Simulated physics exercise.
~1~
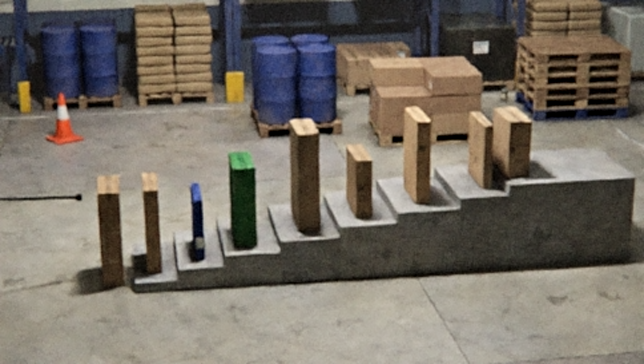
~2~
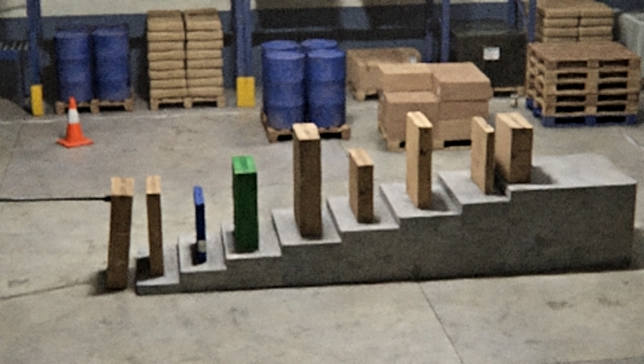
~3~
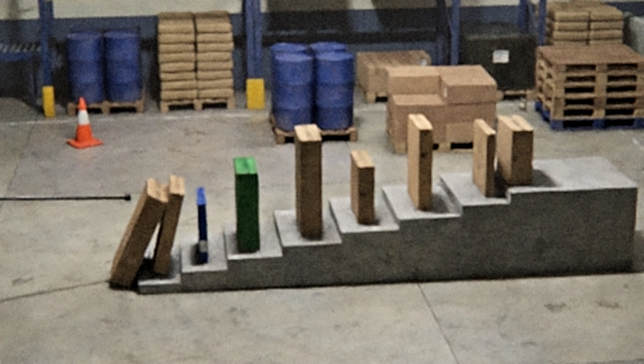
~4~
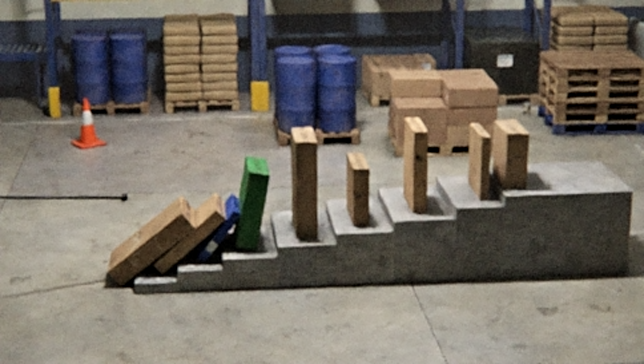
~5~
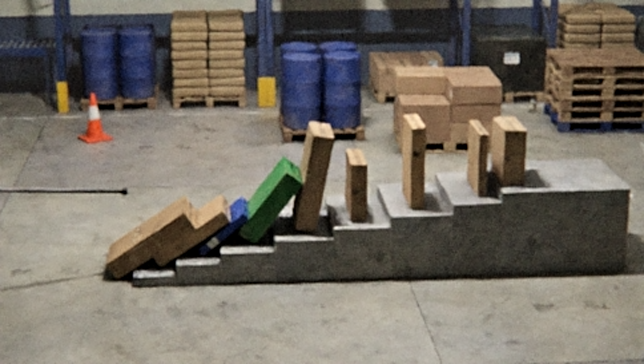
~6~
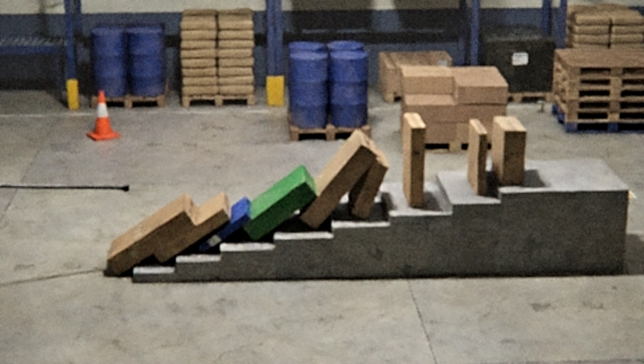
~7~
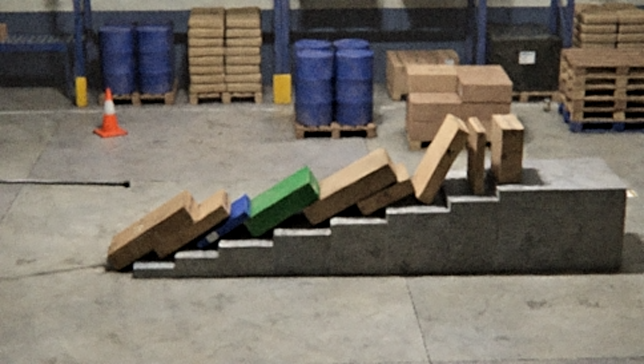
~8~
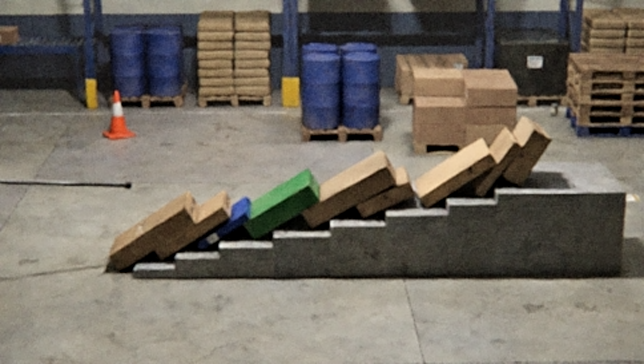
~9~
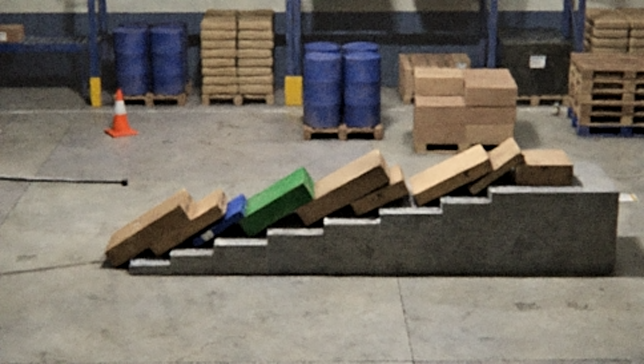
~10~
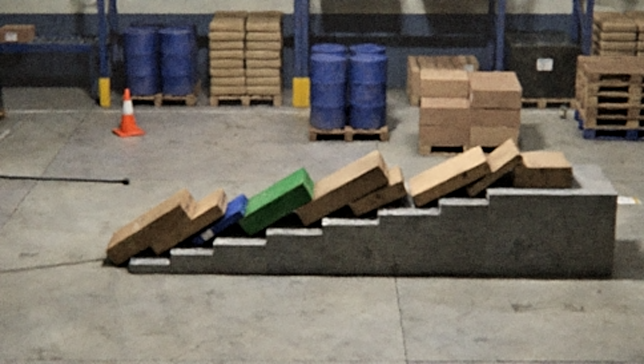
A thin dark pole slides in from the left and pushes the first of nine upright cartons, which climb a flight of low grey steps in a warehouse, seen from the side and slightly above. Most are tan, with a narrow blue one third and a green one fourth, and drums, pallets and an orange cone stand behind. The first carton tips right into the second, then the blue and green ones lean over in turn. The toppling runs up the steps through the rest. At the end none stands, the last lying flat on top and the others slanting.
